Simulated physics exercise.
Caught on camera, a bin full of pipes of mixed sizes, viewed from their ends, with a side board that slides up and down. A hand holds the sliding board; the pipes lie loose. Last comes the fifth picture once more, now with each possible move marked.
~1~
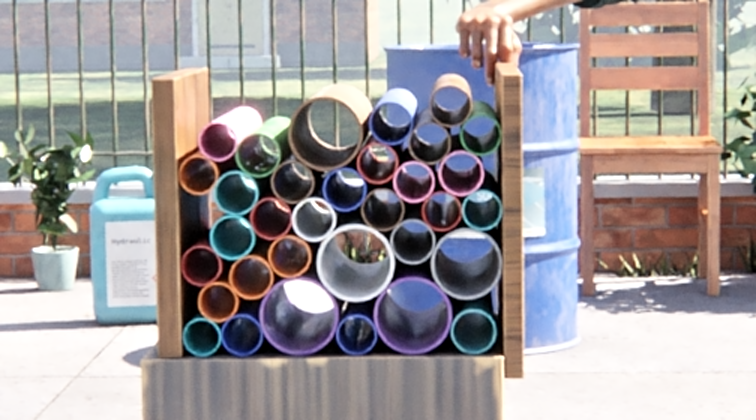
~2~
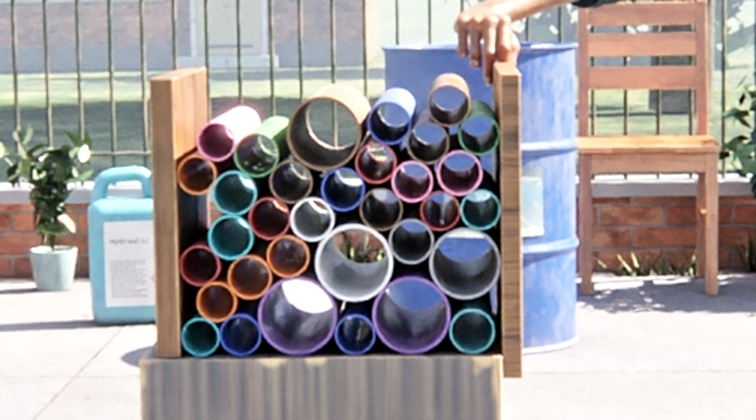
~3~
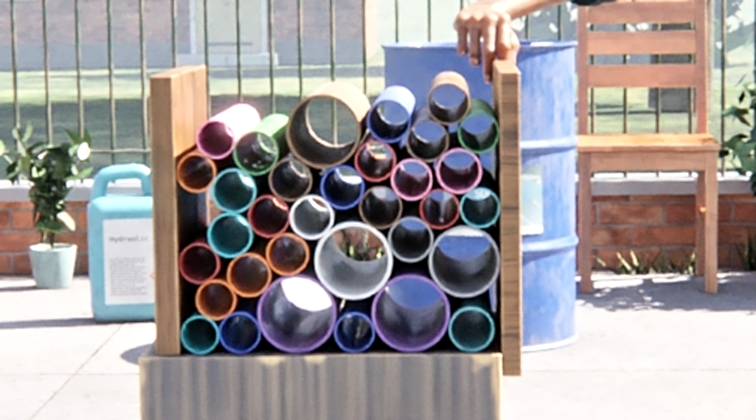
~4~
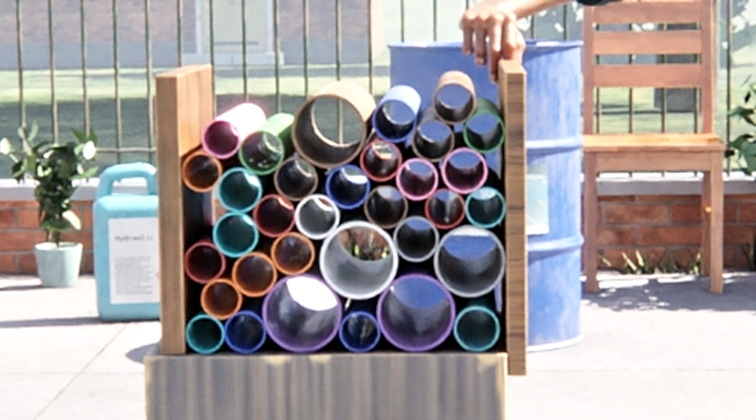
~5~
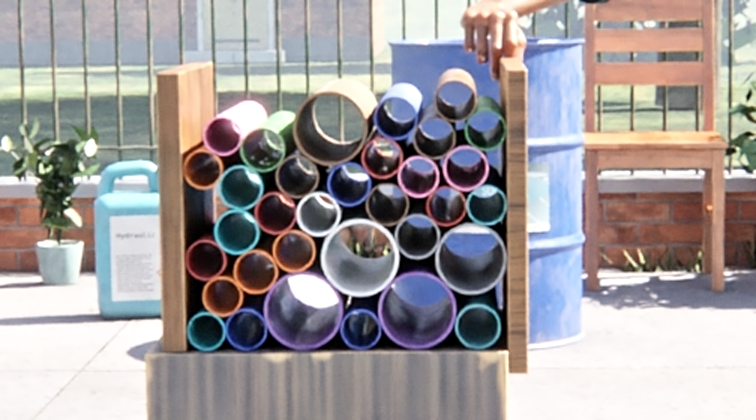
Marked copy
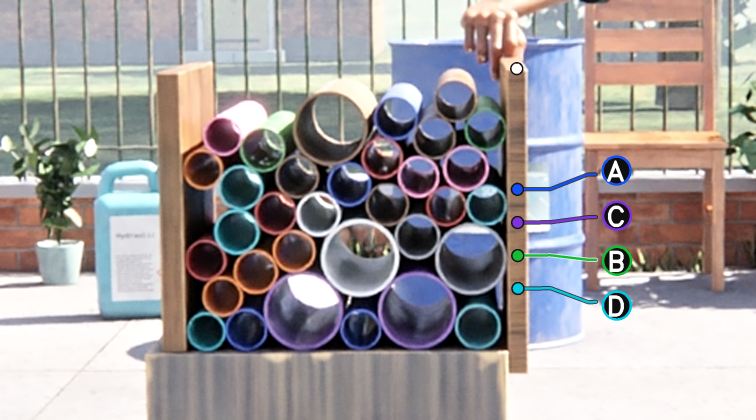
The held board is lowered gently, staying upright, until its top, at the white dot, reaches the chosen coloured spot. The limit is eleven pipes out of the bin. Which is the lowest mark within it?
Stop at D.
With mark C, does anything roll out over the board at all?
At C: Yes.
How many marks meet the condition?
Four of them.
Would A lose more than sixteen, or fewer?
It loses fewer than sixteen.
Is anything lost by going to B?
Yes, at B.
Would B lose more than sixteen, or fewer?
Fewer than sixteen.
On the marked copy, A at (517, 189); B at (518, 256); C at (517, 222); D at (518, 289); the white dot at (517, 69).
Taking D. A third of the way, top of the board (507, 162).
Two thirds of the way, top of the board (508, 266).
When it is over, top of the board (508, 288), about seven out over the board.
As for the rest, A two out over the board; B about six out over the board; C two out over the board.
